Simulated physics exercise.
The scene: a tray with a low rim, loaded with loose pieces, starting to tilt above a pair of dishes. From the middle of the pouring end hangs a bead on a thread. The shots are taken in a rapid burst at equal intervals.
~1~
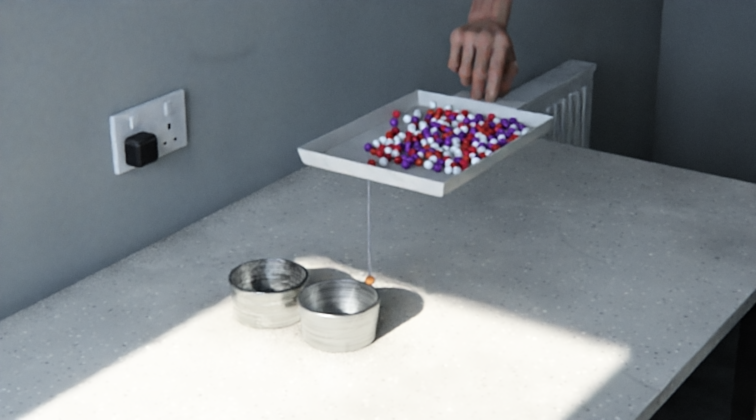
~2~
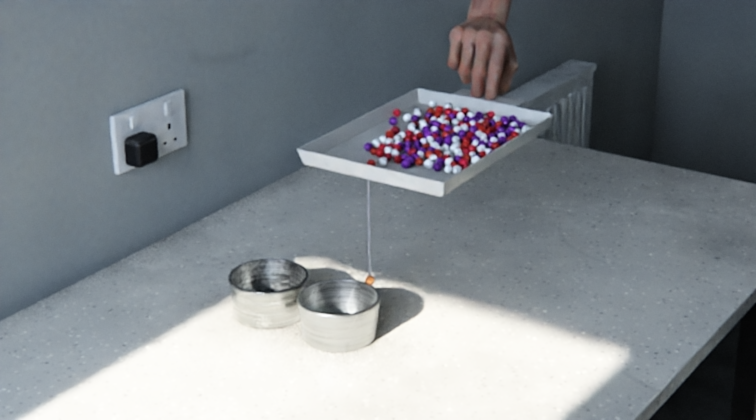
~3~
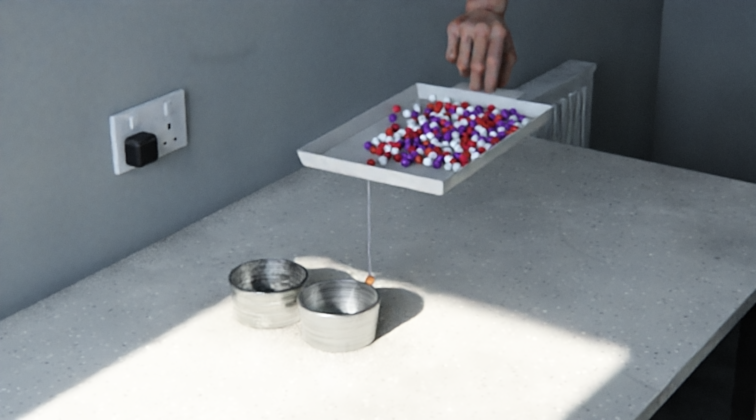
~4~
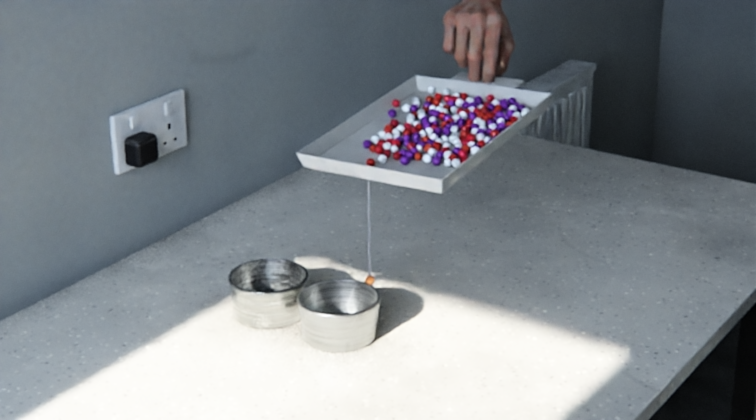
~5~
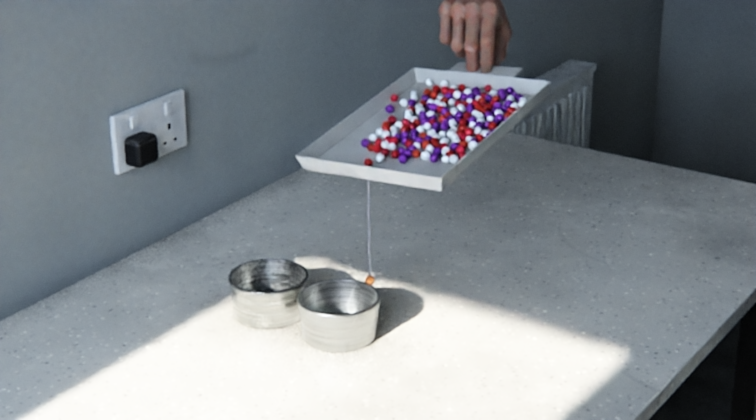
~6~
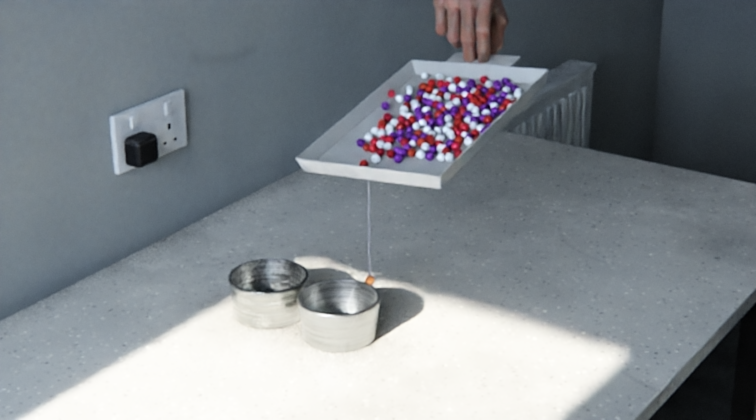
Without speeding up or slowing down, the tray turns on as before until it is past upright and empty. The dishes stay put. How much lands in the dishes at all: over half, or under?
So the dishes get the majority of the load, I reckon.
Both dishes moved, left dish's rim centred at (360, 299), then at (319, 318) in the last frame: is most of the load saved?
Well, a minority share the first time and a minority share the next.
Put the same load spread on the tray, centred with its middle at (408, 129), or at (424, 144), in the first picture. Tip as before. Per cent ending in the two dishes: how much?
Around 80 then around 80 per cent.
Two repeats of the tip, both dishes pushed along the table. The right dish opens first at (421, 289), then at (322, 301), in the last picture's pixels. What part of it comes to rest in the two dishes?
First position: Some 0 %; second position: Some 60 %.
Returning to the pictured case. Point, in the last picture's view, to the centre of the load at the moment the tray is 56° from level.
(334, 160).
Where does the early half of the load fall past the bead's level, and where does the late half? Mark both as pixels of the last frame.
Roughly (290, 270) first, then roughly (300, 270).
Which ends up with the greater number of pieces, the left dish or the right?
It is the dish on the left.
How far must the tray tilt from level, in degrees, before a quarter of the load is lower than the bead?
It's turned some 70 degrees by then.
Soon after the last picture, tray tipped steeply; most on the tray; a stray few in the right dish; a small part in the left dish; a stray few outside both; a small part in the air.
A little later, tray tipped right over; a small part on the tray; a small part in the right dish; about half in the left dish; a small part outside both; a small part in the air.
Later still, tray tipped past a quarter turn; a small part in the right dish; about two thirds in the left dish; about a quarter outside both.
By the end, tray tipped past a quarter turn; a small part in the right dish; about two thirds in the left dish; about a quarter outside both.
